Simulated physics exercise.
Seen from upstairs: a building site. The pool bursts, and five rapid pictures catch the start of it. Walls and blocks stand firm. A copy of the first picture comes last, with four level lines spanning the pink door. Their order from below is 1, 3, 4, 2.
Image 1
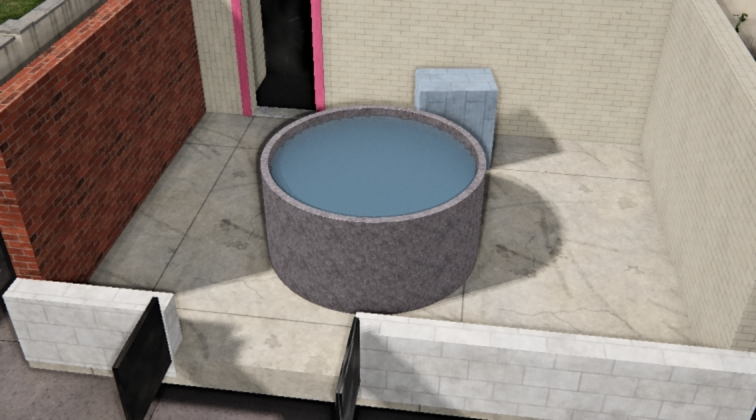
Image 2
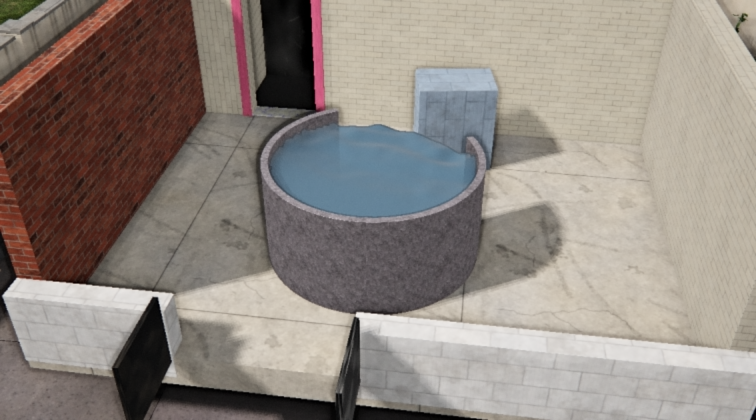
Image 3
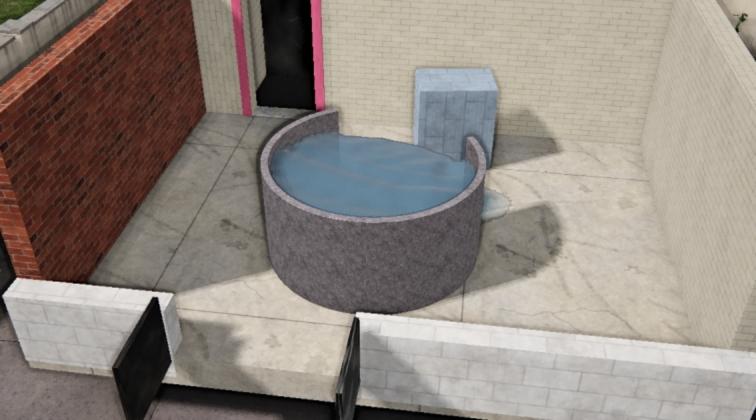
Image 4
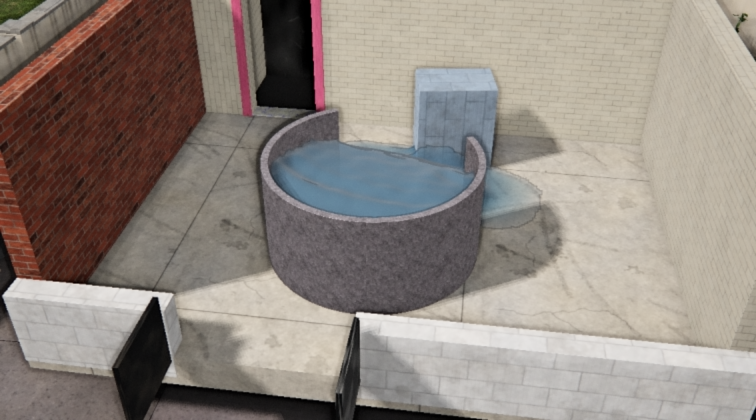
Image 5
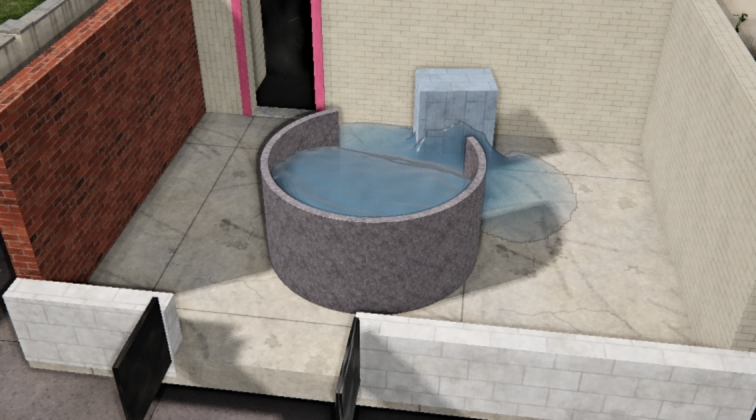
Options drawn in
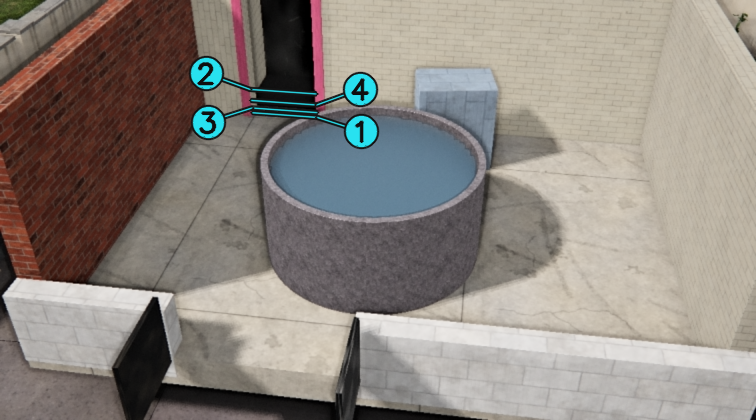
The clip opens on a round stone pool full of still water in a walled yard, seen from above. The back part of its wall disappears, and water bulges through the gap. It pours out behind the pool, spreading around the pale block and rightward across the paving.
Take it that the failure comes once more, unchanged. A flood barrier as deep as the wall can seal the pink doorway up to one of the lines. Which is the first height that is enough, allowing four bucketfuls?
4.
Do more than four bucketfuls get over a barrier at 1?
Yes.
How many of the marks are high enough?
Two of them.
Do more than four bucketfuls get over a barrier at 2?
No.
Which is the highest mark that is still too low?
Mark 3.
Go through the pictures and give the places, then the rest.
Water in the pool at rest, its middle at (373, 164); foot of the pink doorway at (284, 118); open gate at (263, 298), in the first frame.
Water covers 2 % of the ground, its front hidden from here, in the second frame.
Water covers 6 % of the ground, its front hidden from here, in the third frame.
In the fourth frame, 12 % of the ground under water, visible out to (532, 190).
In the fifth frame, 22 % of the ground under water, visible out to (563, 184).
In cyan, 1 at (284, 115); 2 at (283, 91); 3 at (284, 110); 4 at (283, 102); from the bottom up 1, 3, 4, 2.
With 1, dozens of bucketfuls pour in.
With 2, nothing gets over.
With 3, about 9 bucketfuls get in.
With 4, a bucket or two gets in.
